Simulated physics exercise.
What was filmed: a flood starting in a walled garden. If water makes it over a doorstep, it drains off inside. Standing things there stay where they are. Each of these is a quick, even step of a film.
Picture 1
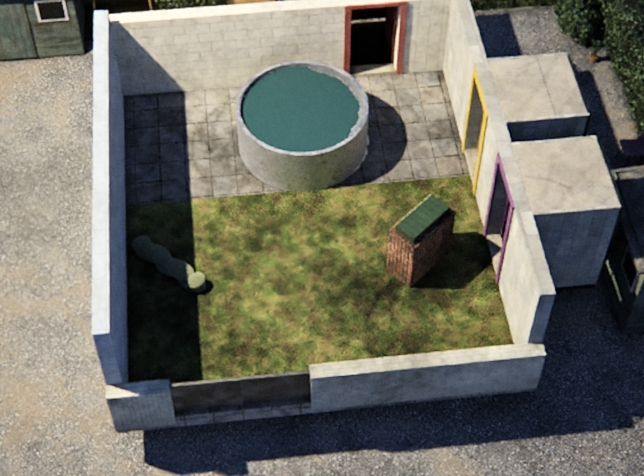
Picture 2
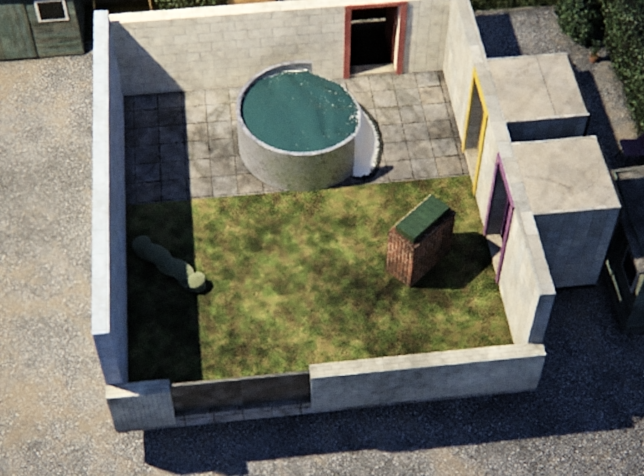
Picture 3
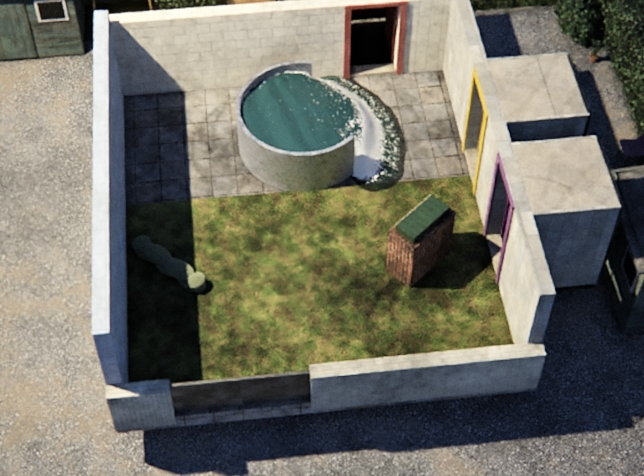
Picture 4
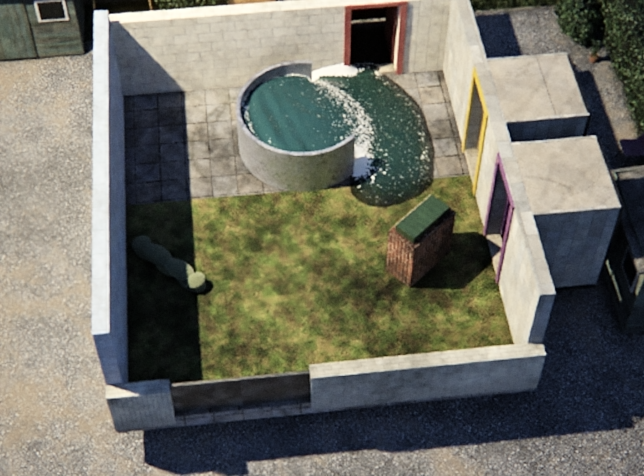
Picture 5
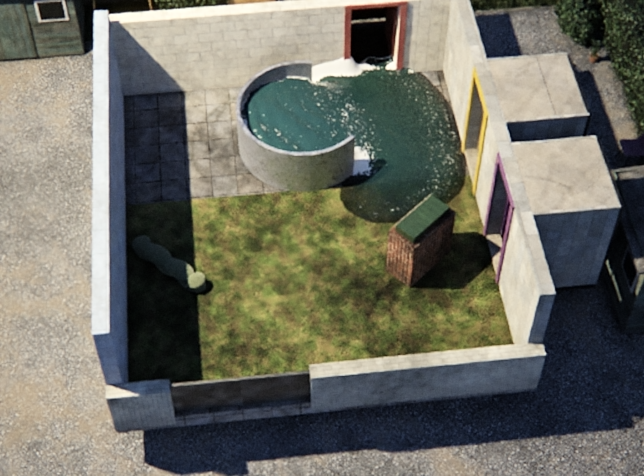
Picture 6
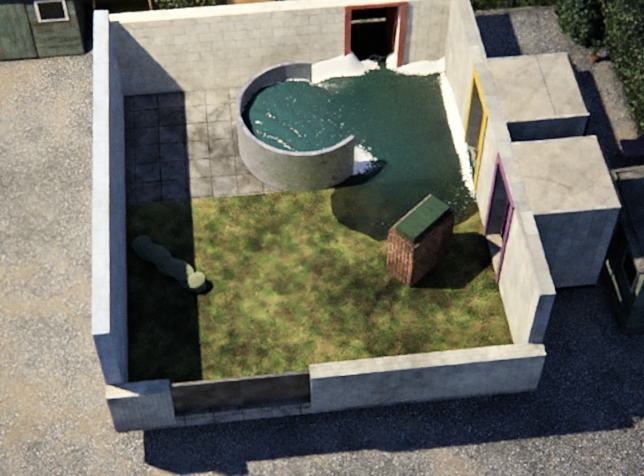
We see a round pool of green water in a walled garden, full and still, before its right side opens and water pours out, spreading across the paving to the right-hand walls and onto the grass near a small shed.
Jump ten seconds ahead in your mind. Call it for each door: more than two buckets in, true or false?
Red door true, purple door true, yellow door true.
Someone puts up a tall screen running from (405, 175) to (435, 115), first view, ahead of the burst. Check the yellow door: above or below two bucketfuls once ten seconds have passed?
Result for yellow - under the threshold.
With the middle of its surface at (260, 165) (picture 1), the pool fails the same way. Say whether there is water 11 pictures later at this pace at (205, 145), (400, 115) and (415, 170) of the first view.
In that order: Clear, wet, covered.
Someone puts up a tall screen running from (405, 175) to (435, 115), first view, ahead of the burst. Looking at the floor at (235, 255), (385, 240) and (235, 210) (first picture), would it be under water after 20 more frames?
Lab note - point 1: Parched; point 2: Inundated; point 3: Parched.
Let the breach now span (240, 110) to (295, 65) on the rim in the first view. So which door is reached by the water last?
Go with the door marked purple.
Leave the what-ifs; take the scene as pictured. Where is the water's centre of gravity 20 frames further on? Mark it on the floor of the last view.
I'd put it at around (380, 169).
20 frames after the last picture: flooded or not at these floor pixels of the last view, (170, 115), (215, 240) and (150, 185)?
First spot submerged, second spot spared, third spot spared.
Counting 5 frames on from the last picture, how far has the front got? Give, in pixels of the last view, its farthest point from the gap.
My pick would be pixel (496, 277).
A moment on, water covers 30 % of the floor; the red door far over two buckets in, the purple door wet at the sill, nothing in, the yellow door far over two buckets in.
Next, water covers 35 % of the floor; the red door far over two buckets in, the purple door under two buckets in, the yellow door far over two buckets in.
Then, water covers 50 % of the floor; the red door far over two buckets in, the purple door over two buckets in, the yellow door far over two buckets in.
Later, water covers 80 % of the floor; the red door far over two buckets in, the purple door far over two buckets in, the yellow door far over two buckets in.
In the end, water covers 100 % of the floor; the red door far over two buckets in, the purple door far over two buckets in, the yellow door far over two buckets in.
